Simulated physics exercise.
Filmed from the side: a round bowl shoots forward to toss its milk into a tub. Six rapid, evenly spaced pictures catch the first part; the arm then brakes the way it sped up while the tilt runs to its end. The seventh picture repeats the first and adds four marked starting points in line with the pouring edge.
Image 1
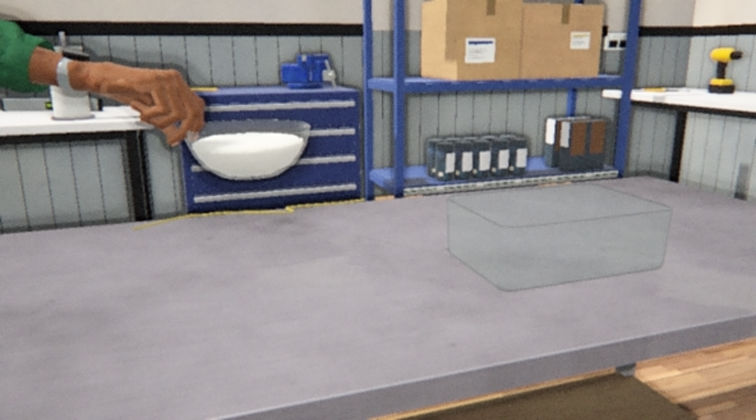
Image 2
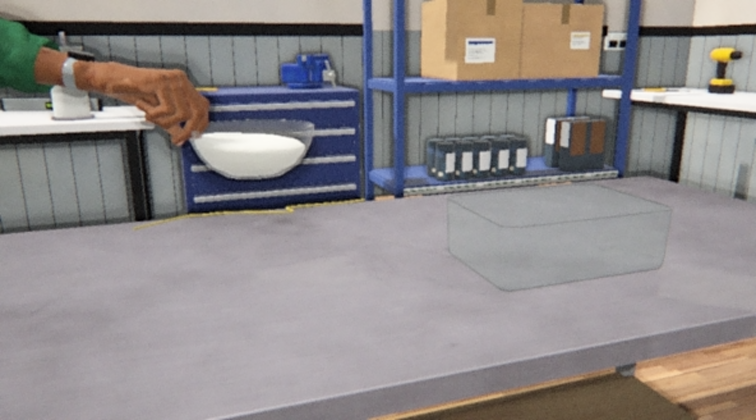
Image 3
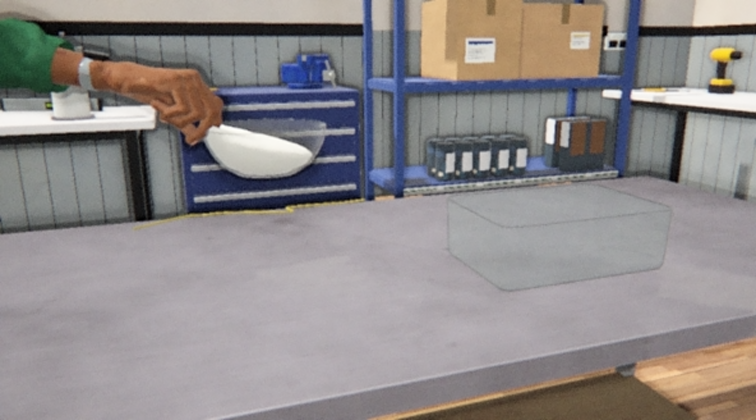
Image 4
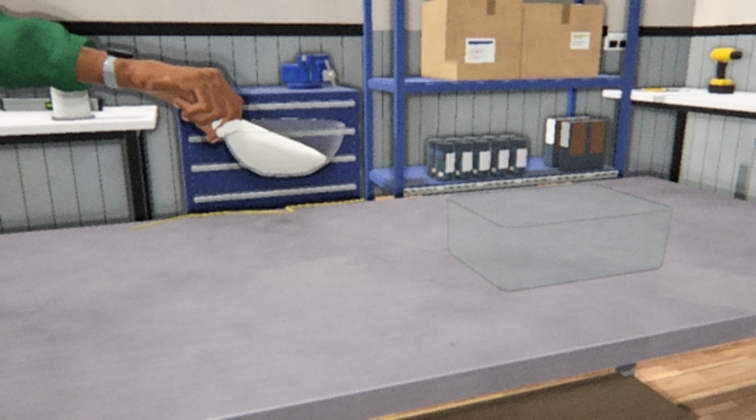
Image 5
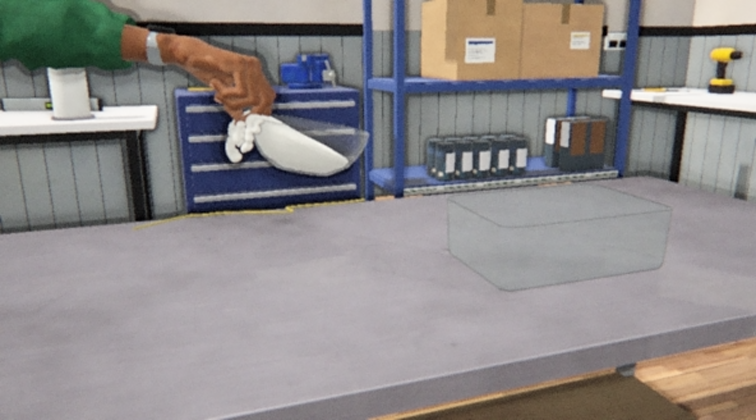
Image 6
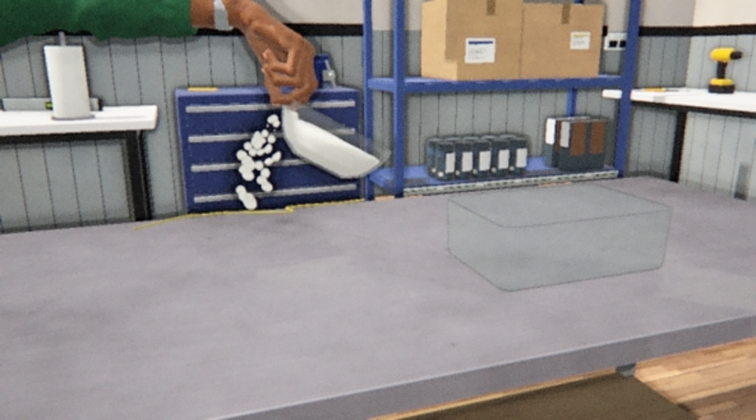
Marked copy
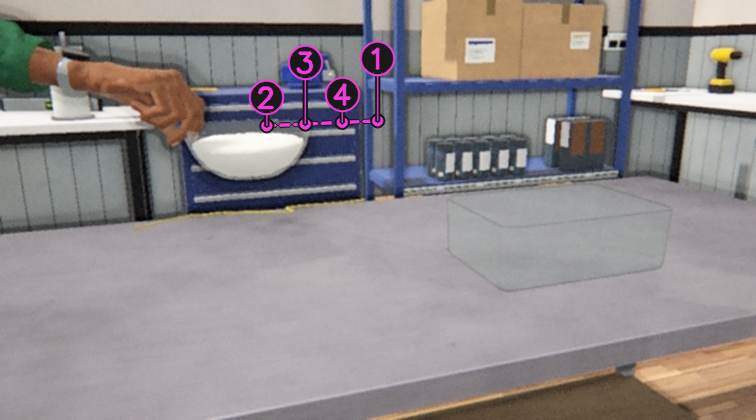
A hand in a green sleeve holds a clear round bowl of white milk at the left of a workshop, seen from the side across a grey tabletop. An empty transparent tub sits on the table at right, before a blue drawer cabinet and blue shelving with cardboard boxes. The bowl moves right, slowly then faster, tilting as white blobs spill over its left rim, while the camera stays still.
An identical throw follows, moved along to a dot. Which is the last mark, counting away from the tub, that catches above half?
Place 4 just does it.
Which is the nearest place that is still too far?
The answer is 3.
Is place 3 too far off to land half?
Yes, it does.
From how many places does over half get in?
Two.
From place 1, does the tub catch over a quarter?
Yes, it does.
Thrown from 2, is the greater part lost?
Yes, it does.
In magenta, 1 at (377, 120); 2 at (266, 125); 3 at (305, 124); 4 at (342, 122).
With 1, about 82 % lands in the tub, 8 % falls short and 10 % goes beside or beyond.
With 2, about 0 % lands in the tub, 97 % falls short and 3 % goes beside or beyond.
With 3, about 19 % lands in the tub, 75 % falls short and 5 % goes beside or beyond.
With 4, about 68 % lands in the tub, 25 % falls short and 6 % goes beside or beyond.
